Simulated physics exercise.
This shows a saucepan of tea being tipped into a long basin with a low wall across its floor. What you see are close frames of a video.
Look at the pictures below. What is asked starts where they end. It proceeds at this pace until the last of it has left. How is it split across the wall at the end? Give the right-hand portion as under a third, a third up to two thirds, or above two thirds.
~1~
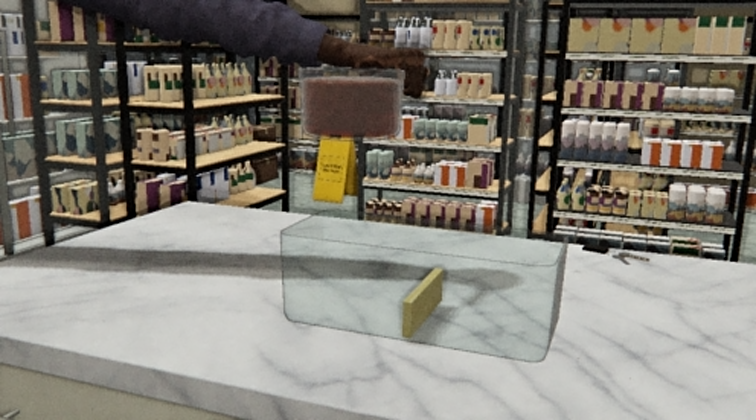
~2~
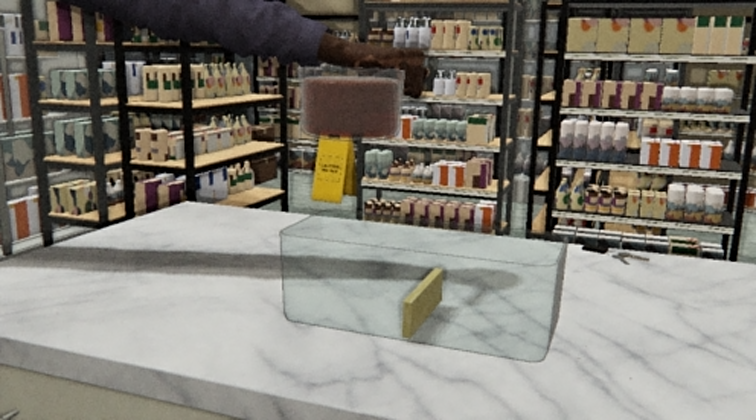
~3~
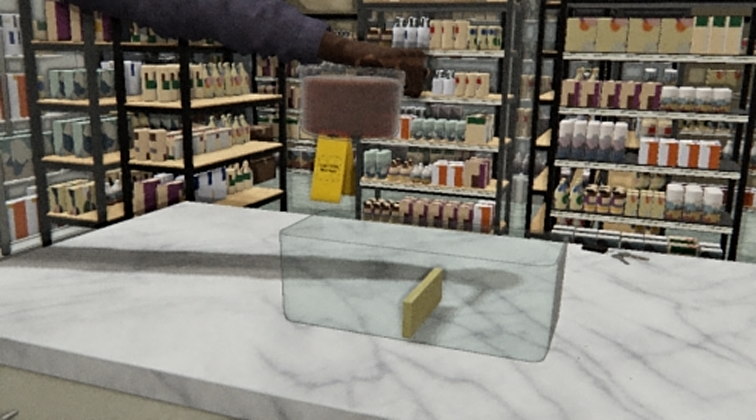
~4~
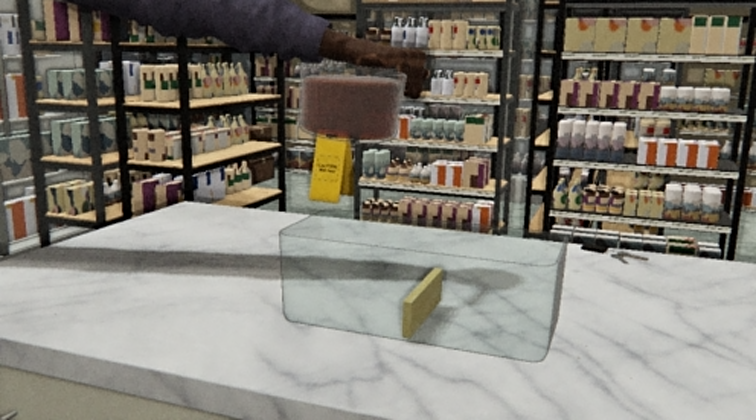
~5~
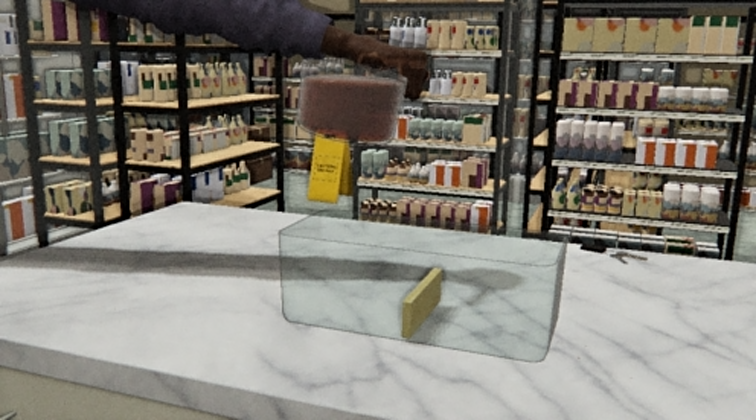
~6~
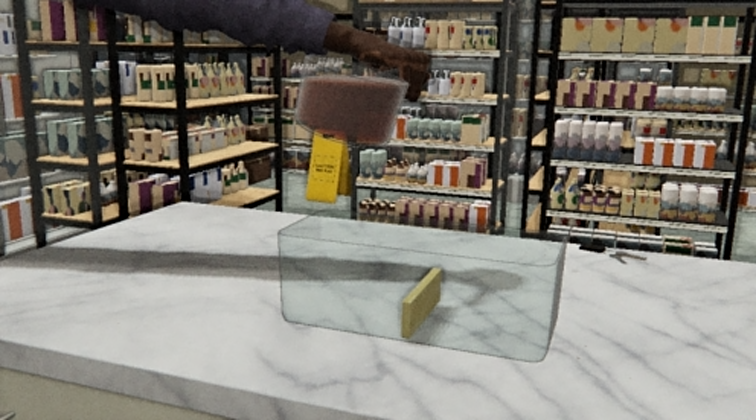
Seems the share right of the wall goes past two thirds.
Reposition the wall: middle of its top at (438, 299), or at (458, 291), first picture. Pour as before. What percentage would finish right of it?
Try 1: About 60 percent; try 2: About 35 percent.
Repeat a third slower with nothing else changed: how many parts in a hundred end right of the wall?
Near 80 parts in a hundred.
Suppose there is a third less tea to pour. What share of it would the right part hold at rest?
Roughly 60 percent.
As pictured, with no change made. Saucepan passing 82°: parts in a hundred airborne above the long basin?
Near 40 parts in a hundred.
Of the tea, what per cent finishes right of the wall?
About 75 percent.
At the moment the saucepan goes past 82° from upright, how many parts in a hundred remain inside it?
It still holds around 50 per cent there.
A moment on, the saucepan is tipped on its side and 50 per cent is still to pour, 0 is left of the wall and 11 right of it.
Next, the saucepan is tipped right over and 6 per cent is still to pour, 11 is left of the wall and 73 right of it.
Then the saucepan is tipped right over and 0 per cent is still to pour, 23 is left of the wall and 75 right of it.
Later the saucepan is tipped right over and 0 per cent is still to pour, 23 is left of the wall and 75 right of it.
At rest 23 per cent lies left of the wall, 75 right of it and 1 outside.
